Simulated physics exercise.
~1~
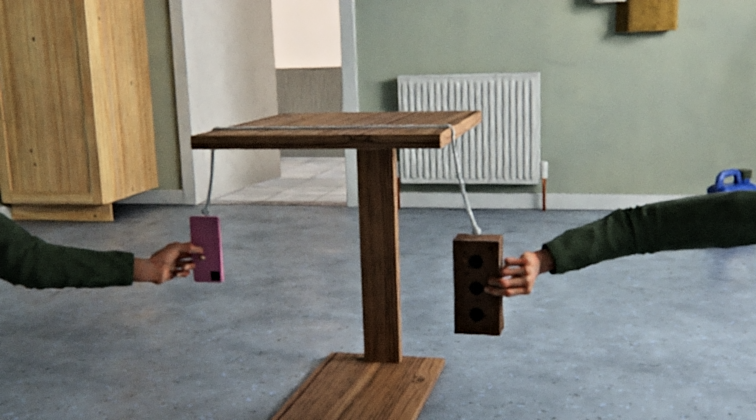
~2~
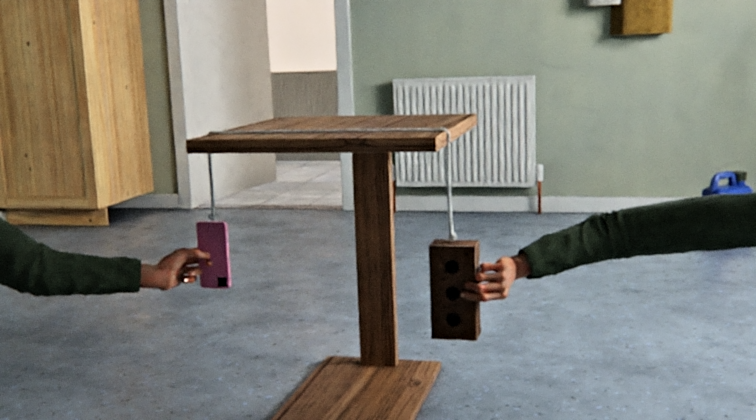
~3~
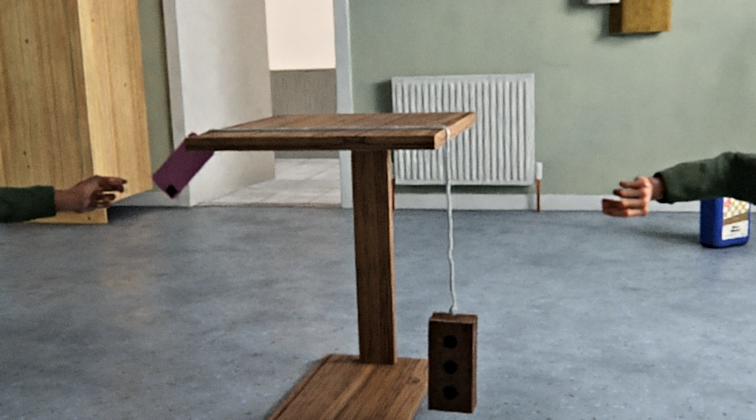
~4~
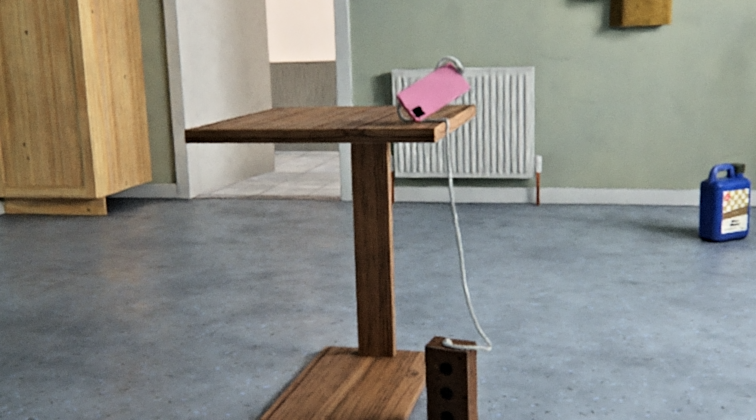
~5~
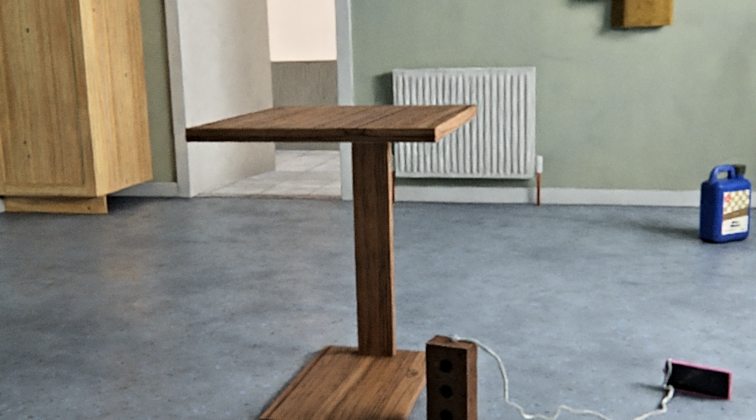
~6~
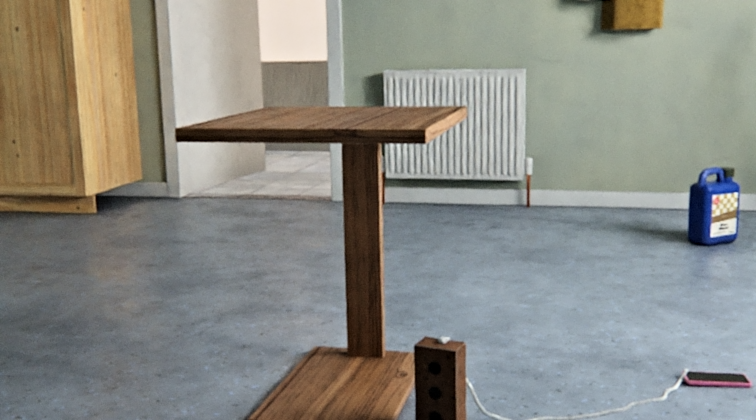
Two hands release a pink phone and brick, which drags the phone over the table to the floor.
